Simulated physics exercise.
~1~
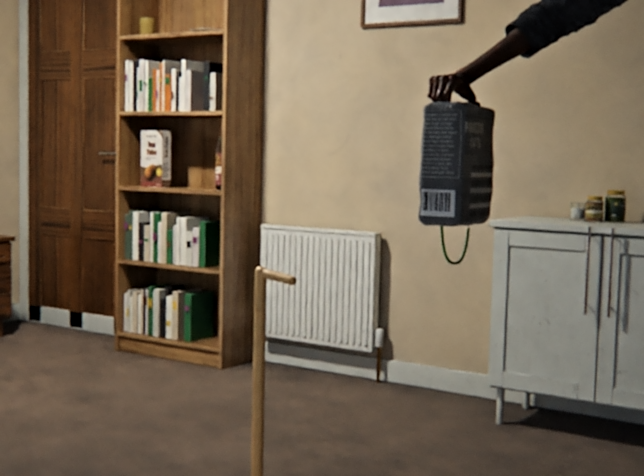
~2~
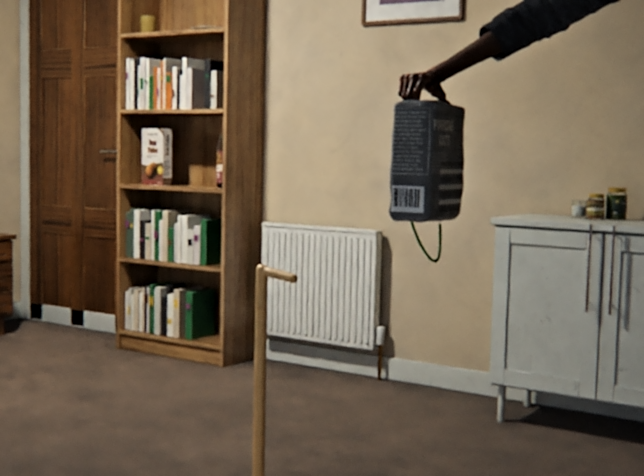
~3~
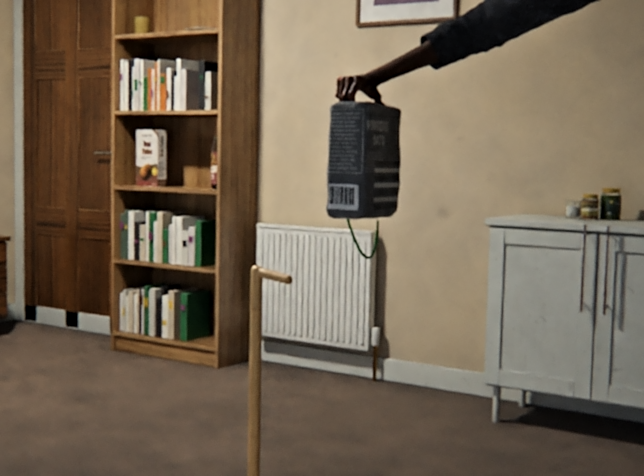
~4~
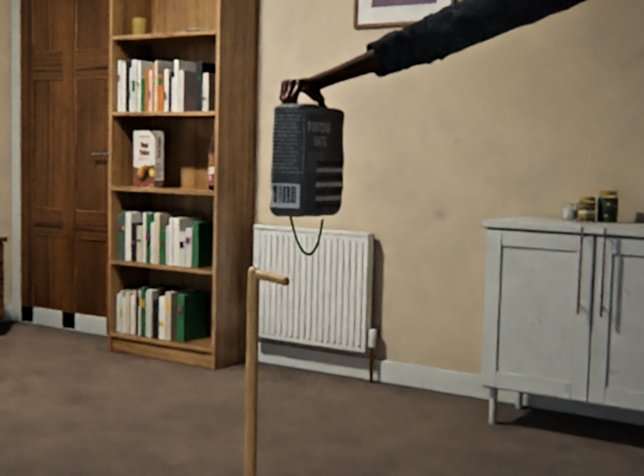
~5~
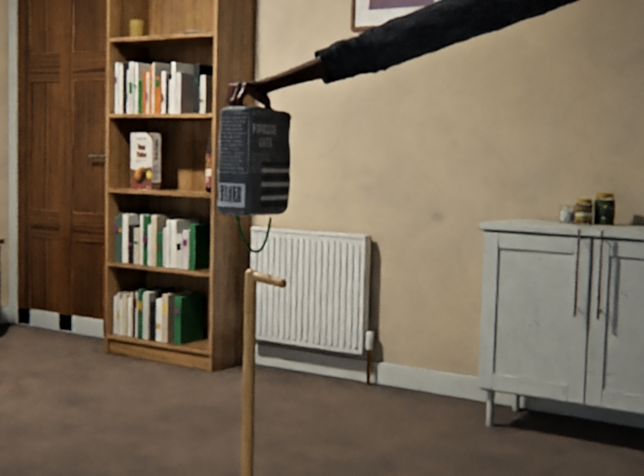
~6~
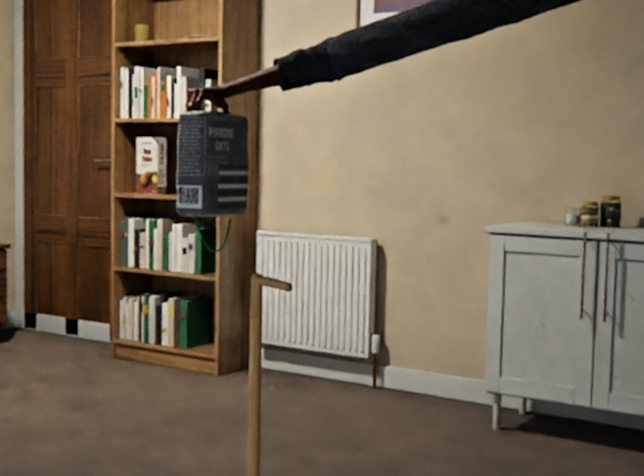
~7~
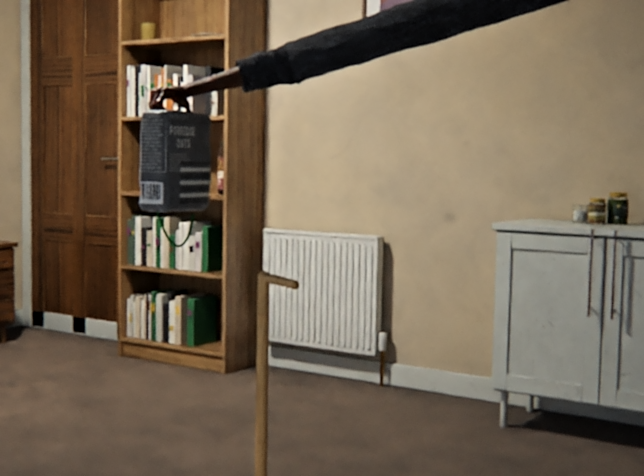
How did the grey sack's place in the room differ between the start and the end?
At the start the grey sack hung to the right of the post, against the bare wall between the radiator and the cabinet. By the end it was to the left of the post, in front of the bookcase.
In a room with a bookcase, a radiator and a pale cabinet, an outstretched arm carried a dark grey sack leftward, a thin loop dangling beneath it. The sack passed over a hooked wooden post without catching and ended up in front of the bookcase.
